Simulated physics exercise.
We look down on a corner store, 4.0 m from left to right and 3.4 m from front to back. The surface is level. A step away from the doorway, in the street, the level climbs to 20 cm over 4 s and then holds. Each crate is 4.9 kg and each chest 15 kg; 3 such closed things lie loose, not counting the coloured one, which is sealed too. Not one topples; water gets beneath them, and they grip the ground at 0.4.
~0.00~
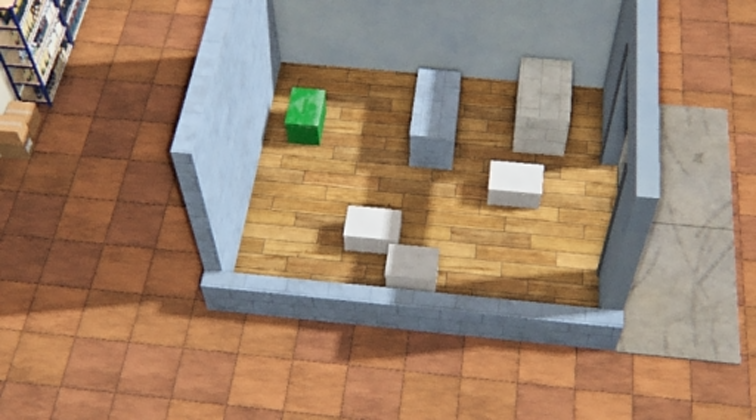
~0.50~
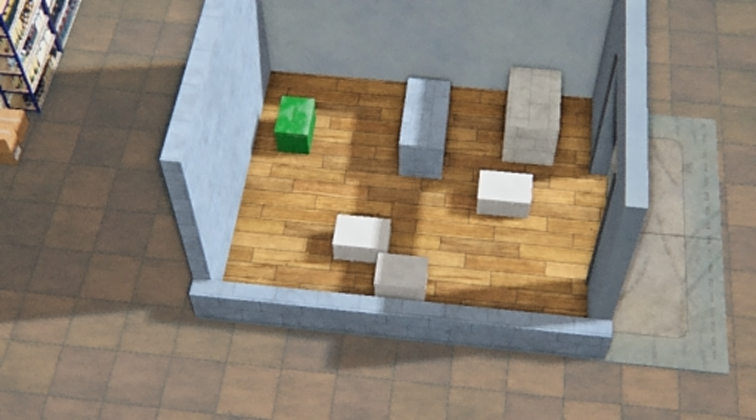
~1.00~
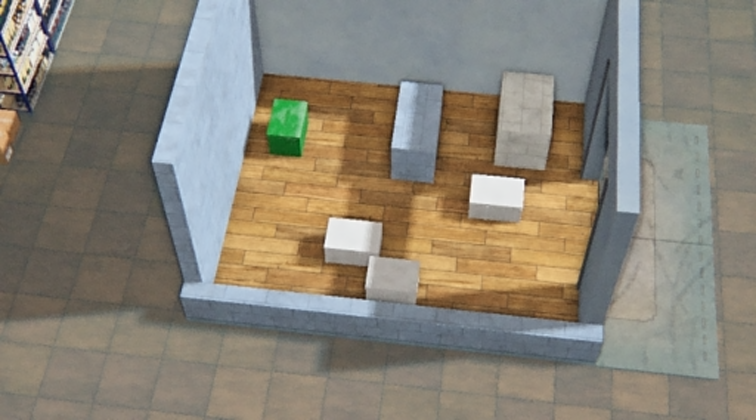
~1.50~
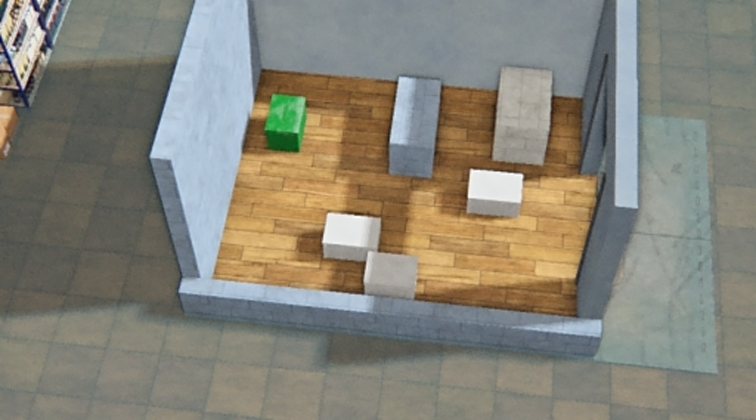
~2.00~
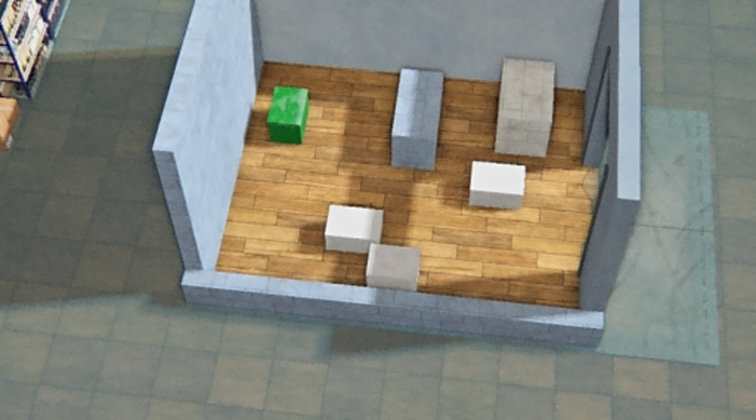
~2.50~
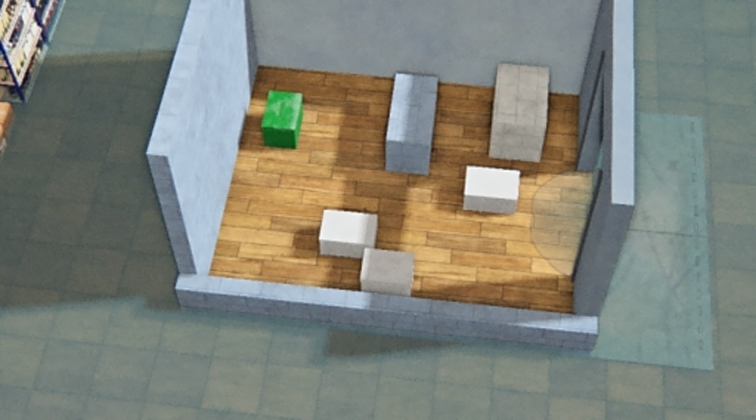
The footage shows a wood-floored room from above as the view drifts slightly and the reddish paving outside turns grey-green; the green chest and pale boxes stay still, then a thin patch of water spreads inside the right-hand doorway.
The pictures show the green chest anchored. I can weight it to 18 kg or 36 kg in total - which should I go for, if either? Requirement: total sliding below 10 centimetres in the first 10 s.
Make it 36 kg.
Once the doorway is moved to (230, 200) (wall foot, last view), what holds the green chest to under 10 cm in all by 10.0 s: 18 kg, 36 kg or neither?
If so, then the first option suffices.
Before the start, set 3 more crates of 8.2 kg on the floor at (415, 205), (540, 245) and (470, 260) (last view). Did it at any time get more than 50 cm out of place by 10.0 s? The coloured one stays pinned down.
In turn: Beyond it, beyond it, beyond it.
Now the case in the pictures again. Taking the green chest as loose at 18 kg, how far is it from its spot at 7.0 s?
Shift: About 0 cm.
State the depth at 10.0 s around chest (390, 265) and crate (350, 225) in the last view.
Depth approx. 15 cm / 16 cm.
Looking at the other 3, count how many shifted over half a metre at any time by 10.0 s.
Total: 3.
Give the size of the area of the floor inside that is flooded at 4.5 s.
My estimate is roughly 5.5 m2.
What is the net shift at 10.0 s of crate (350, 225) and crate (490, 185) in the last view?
120 cm, 200 cm.
After 3.5 s the green chest would be 0 cm from its start with 18 kg and 0 cm from its start with 36 kg; 0 cm of water round it then.
After 4.5 s the green chest would be 0 cm from its start with 18 kg and 0 cm from its start with 36 kg; 0 cm of water round it then.
After 7.0 s the green chest would be 0 cm from its start with 18 kg and 0 cm from its start with 36 kg; 4 cm of water round it then.
After 10.0 s the green chest would be 68 cm from its start with 18 kg and 0 cm from its start with 36 kg; 9 cm of water round it then.
